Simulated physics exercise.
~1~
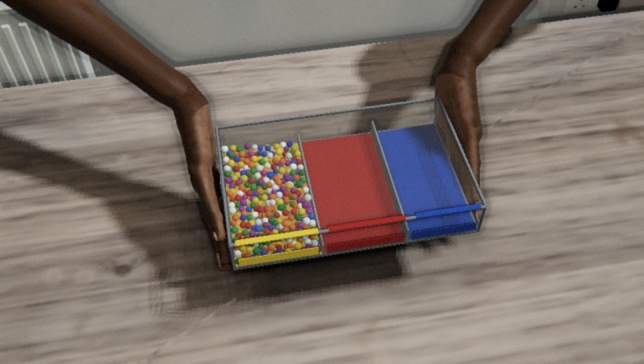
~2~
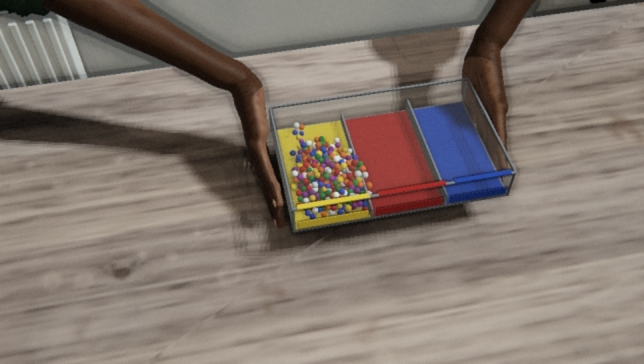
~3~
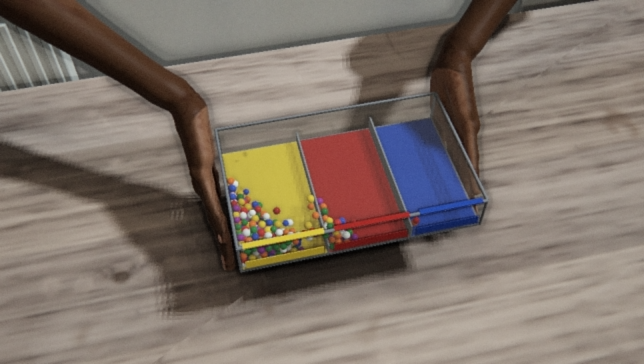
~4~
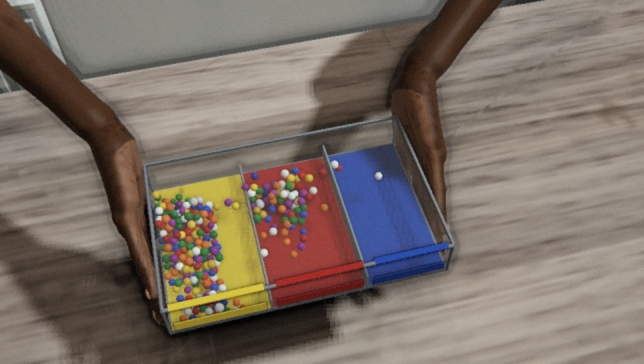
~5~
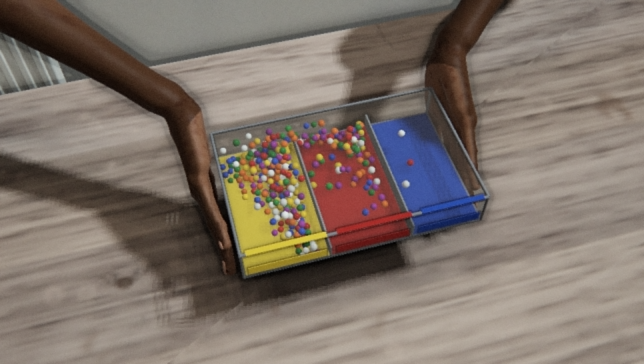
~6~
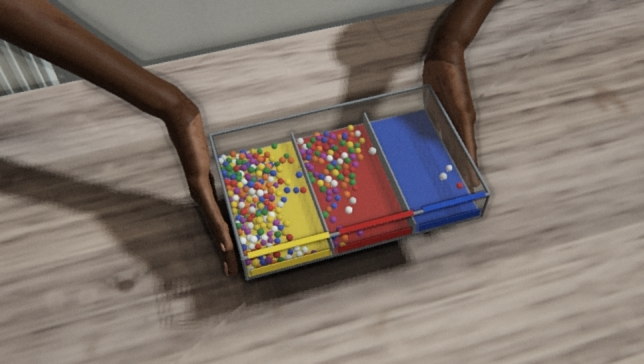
Multicoloured beads scattering across a clear three-part box as two hands shake it, most ending in yellow, some in red, few in blue.
